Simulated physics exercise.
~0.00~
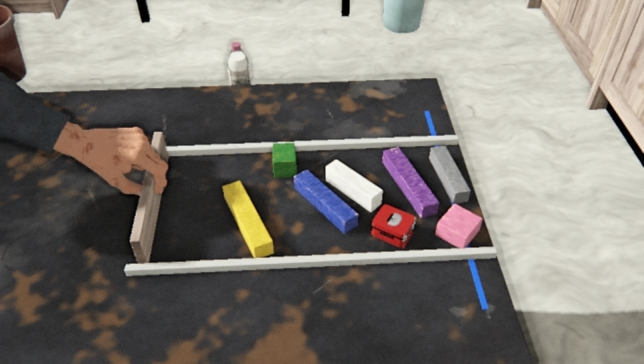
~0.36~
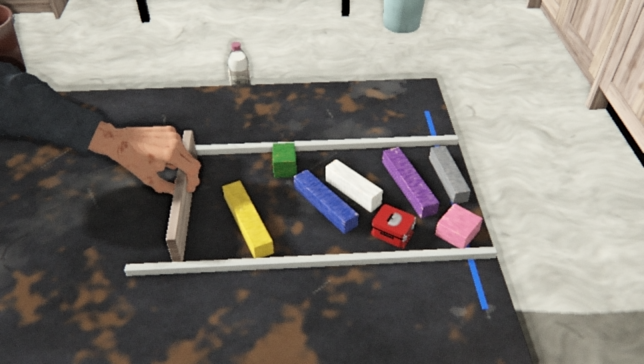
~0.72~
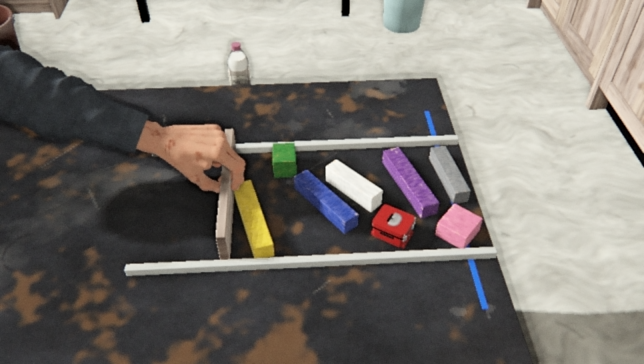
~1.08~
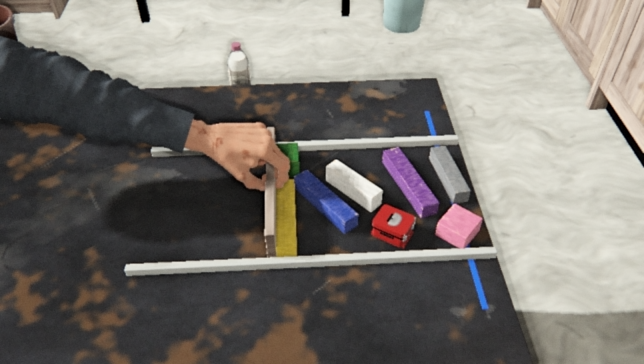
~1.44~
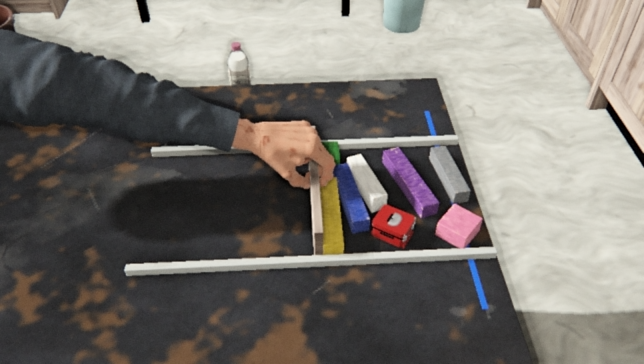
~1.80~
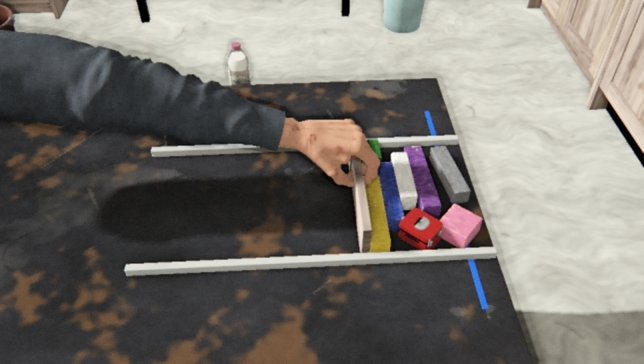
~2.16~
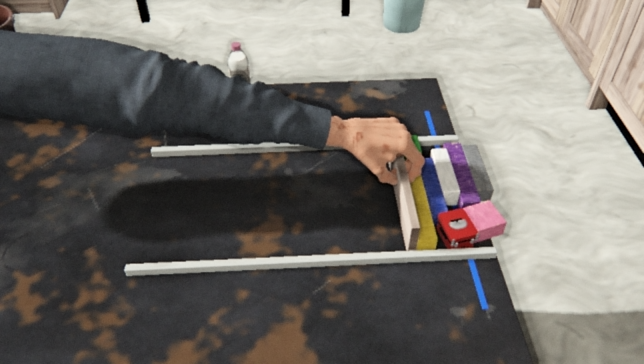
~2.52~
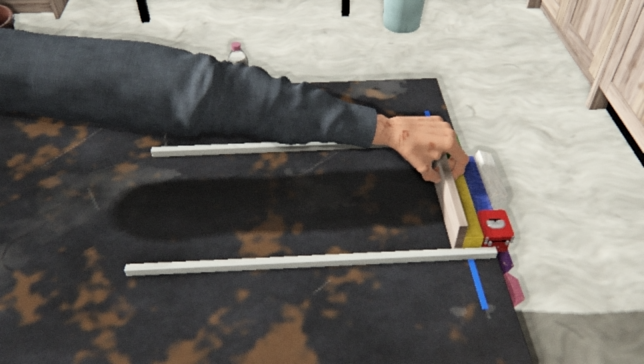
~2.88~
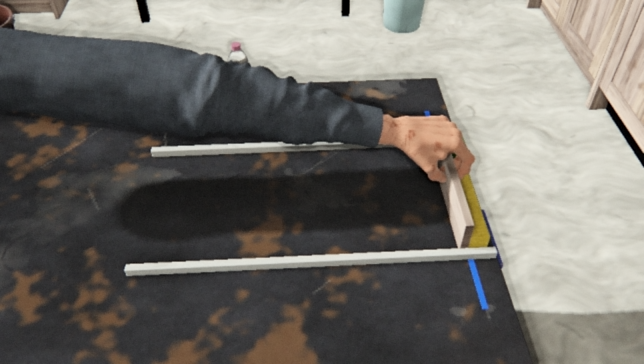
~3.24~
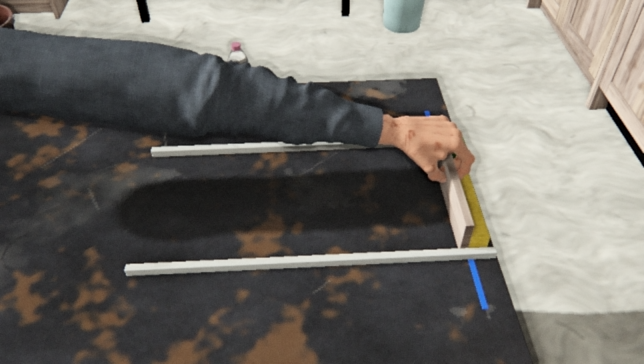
A hand in a dark sleeve holds a wooden board upright at the left of a dark, rust-mottled table, seen from above at an angle. Between two white rails lie yellow, blue, white, purple and grey bars, a green block, a pink block and a red case, with blue tape near the right edge. The hand slides the board right, gathering the yellow bar and green block, then the blue and white bars, then the rest. The crowded pieces spill over the edge, the pink block tumbling. The board stops at the tape, the yellow bar still beside it.
